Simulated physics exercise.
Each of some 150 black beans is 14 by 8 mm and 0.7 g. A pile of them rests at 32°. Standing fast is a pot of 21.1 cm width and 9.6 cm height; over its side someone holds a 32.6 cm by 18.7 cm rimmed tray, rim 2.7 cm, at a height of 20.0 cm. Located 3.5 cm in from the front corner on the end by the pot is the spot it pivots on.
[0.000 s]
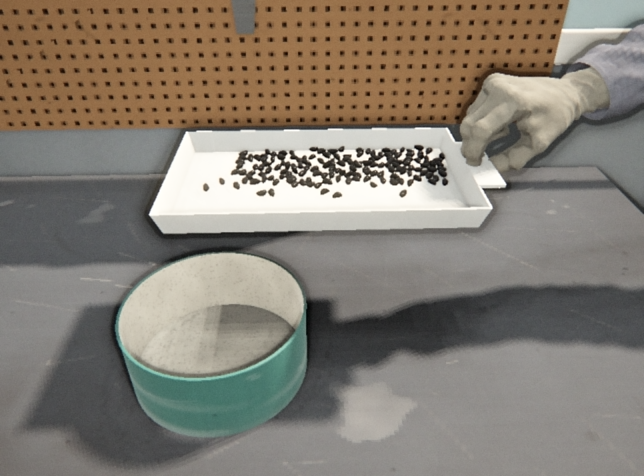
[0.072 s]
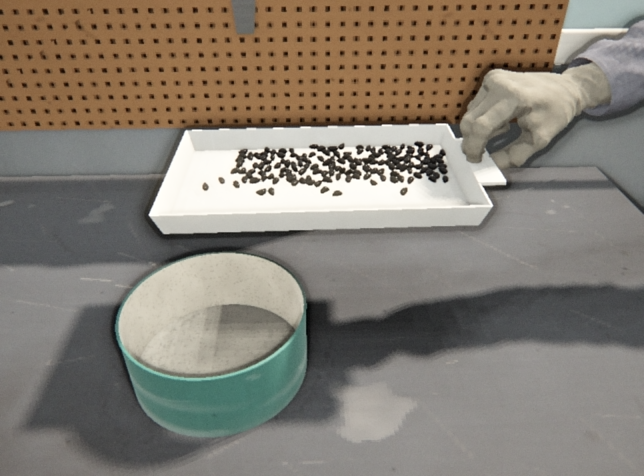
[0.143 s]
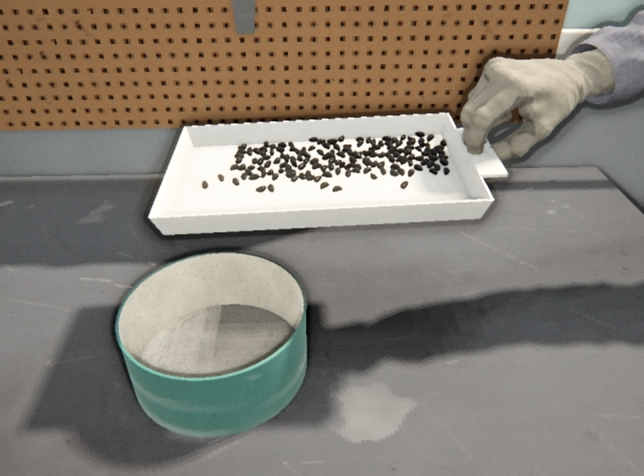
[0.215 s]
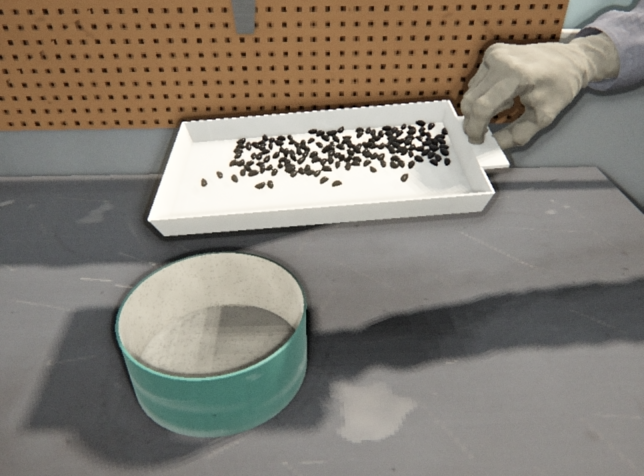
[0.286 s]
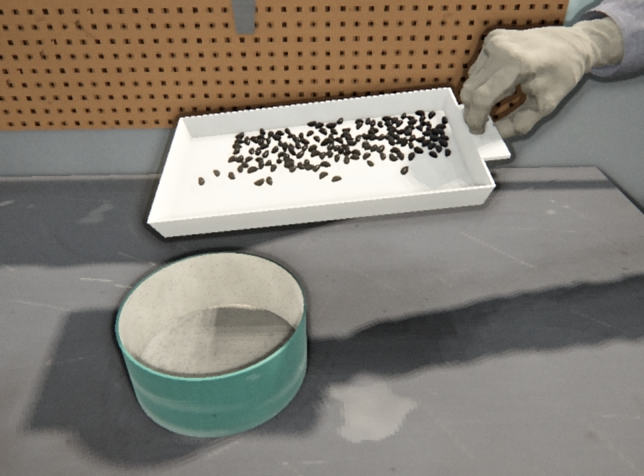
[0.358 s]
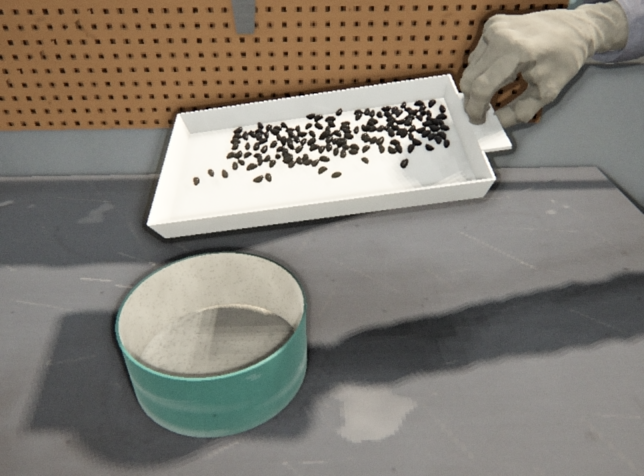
On a dark grey, scuffed worktop backed by a brown pegboard, the view looks slightly down from the front and stays still. A white rimmed tray of scattered small black beans sits behind a green round pot with a pale inside at left, a gloved hand holding the tray's right end. The hand raises that end steadily, tilting the tray down toward the left, while the beans barely shift on it.
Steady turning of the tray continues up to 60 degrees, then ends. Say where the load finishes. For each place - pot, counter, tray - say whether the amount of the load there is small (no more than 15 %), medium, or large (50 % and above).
Pot: Small; counter: Small; tray: Large.
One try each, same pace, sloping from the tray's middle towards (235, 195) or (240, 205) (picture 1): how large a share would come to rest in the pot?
Near 0 and 5 per cent, in that order.
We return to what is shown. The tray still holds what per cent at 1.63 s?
Close to 95 in a hundred.
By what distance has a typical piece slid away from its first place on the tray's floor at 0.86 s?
Displacement on the tray: Roughly 9 cm.
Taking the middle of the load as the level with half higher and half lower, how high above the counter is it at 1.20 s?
About 22 cm.
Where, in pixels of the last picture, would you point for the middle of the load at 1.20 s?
Around (212, 207).
Then, at 0.86 s, tilt 35 degrees; the tray holds 100 %, the pot 0 %.
After 1.20 s, tilt 50 degrees; the tray holds 100 %, the pot 0 %.
After 1.63 s, tilt 60 degrees; the tray holds 95 %, the pot 5 %.
By 2.4 s all is still; pot 5 %, counter 0 %, tray 95 %.
